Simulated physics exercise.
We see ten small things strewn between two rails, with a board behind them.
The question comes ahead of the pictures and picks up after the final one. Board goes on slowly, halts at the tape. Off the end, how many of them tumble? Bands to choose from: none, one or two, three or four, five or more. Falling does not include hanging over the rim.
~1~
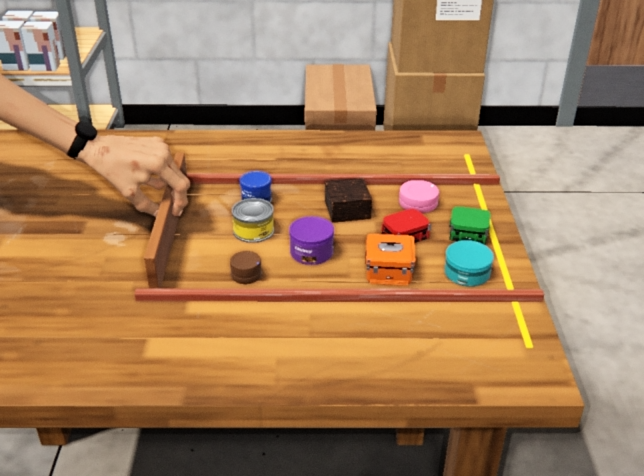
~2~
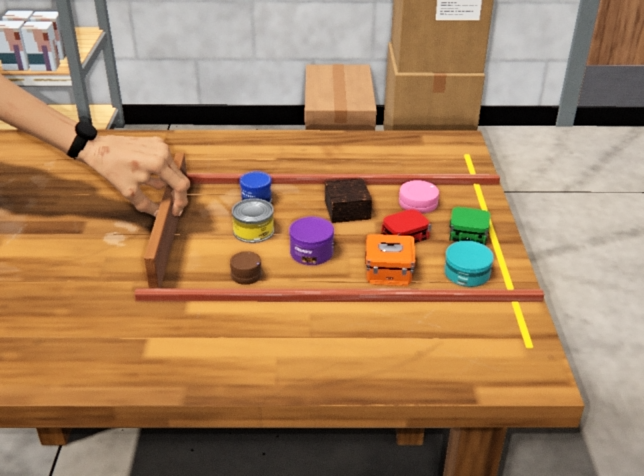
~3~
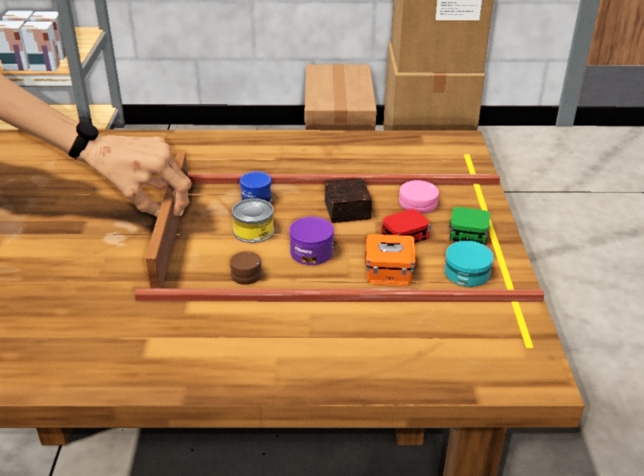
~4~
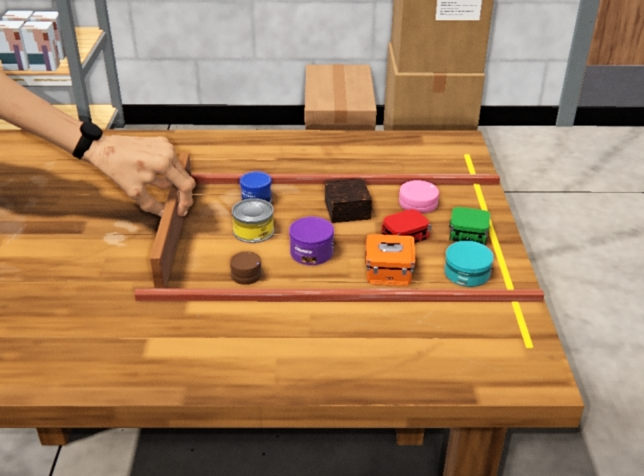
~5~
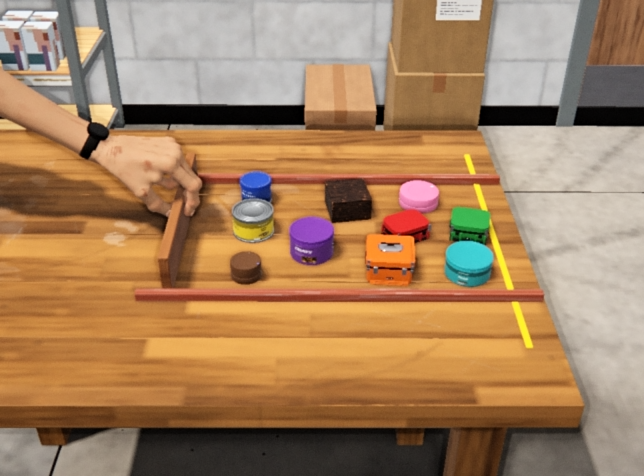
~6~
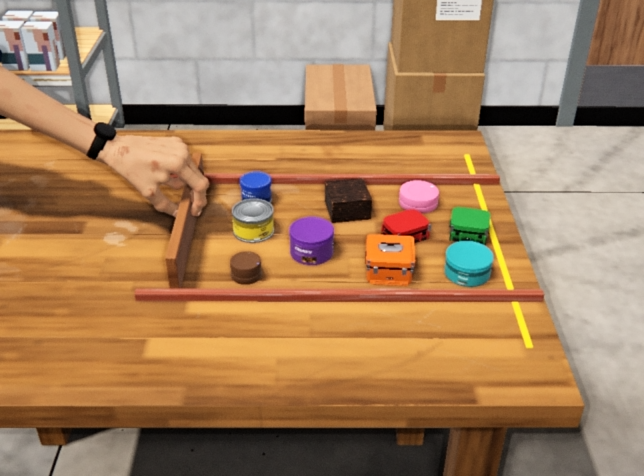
Final answer: Five or more.
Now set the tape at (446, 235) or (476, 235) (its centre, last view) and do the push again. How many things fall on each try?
2 and 5.
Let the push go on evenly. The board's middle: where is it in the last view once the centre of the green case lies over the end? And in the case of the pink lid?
The middle is at (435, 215) when it's the green case, and at (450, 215) when it's the pink lid.
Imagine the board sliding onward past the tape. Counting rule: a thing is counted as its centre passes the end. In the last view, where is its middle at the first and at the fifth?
The first one at (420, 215), the next at (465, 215).
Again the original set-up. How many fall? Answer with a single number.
Fallen: 6.
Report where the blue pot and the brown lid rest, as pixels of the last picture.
You'll see the blue pot at (495, 182), with the brown lid at (523, 271).
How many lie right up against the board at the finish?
It adds up to 4.
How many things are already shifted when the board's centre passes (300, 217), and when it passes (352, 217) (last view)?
First 5, after that 8.
Early on, none off yet; green case at rest near (470, 226); turquoise tub at rest near (468, 264); pink lid at rest near (419, 197).
Finally, the number that fall off is five or more; lost, black block, orange case, red case, pink lid, turquoise tub and green case.
